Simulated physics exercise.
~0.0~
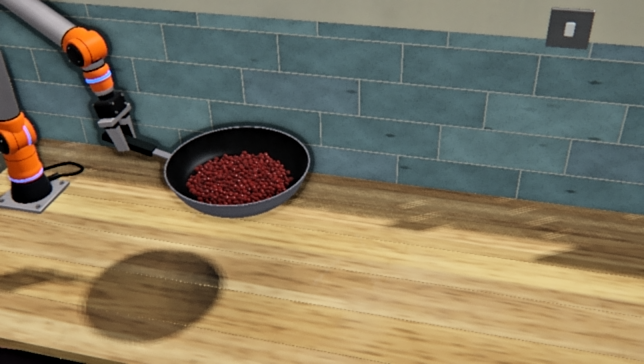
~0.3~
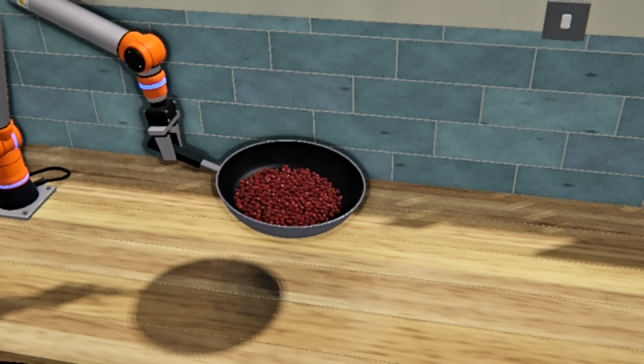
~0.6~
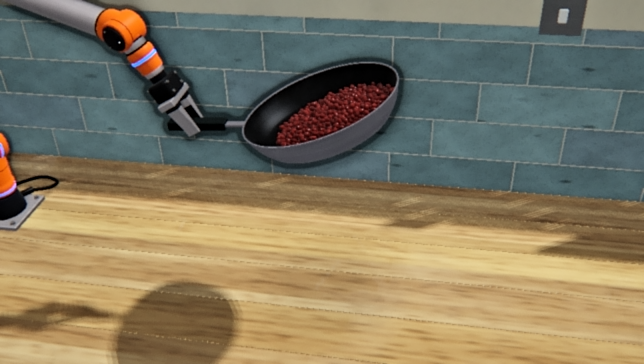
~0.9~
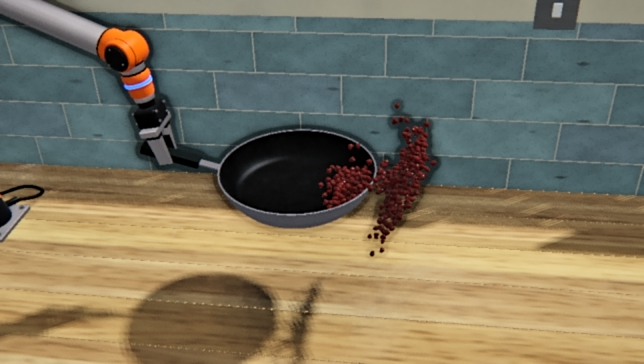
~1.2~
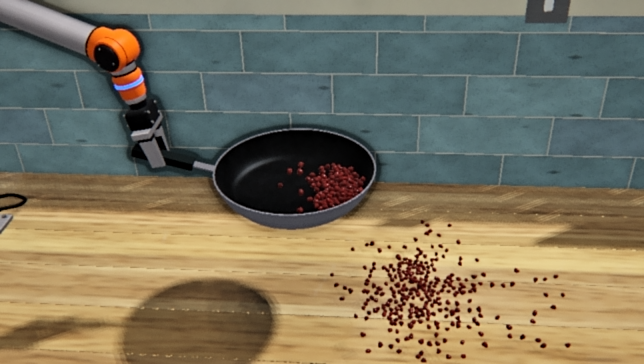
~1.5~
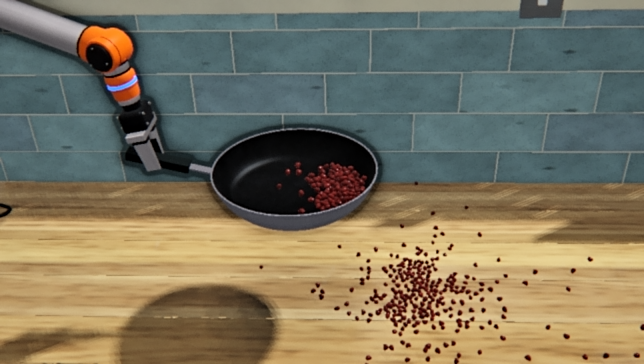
A robot arm slid a black frying pan of dark red beans to the right along a wooden counter, lifted and tilted it, then lowered it level as many beans flew out and scattered over the counter, leaving a smaller heap inside.
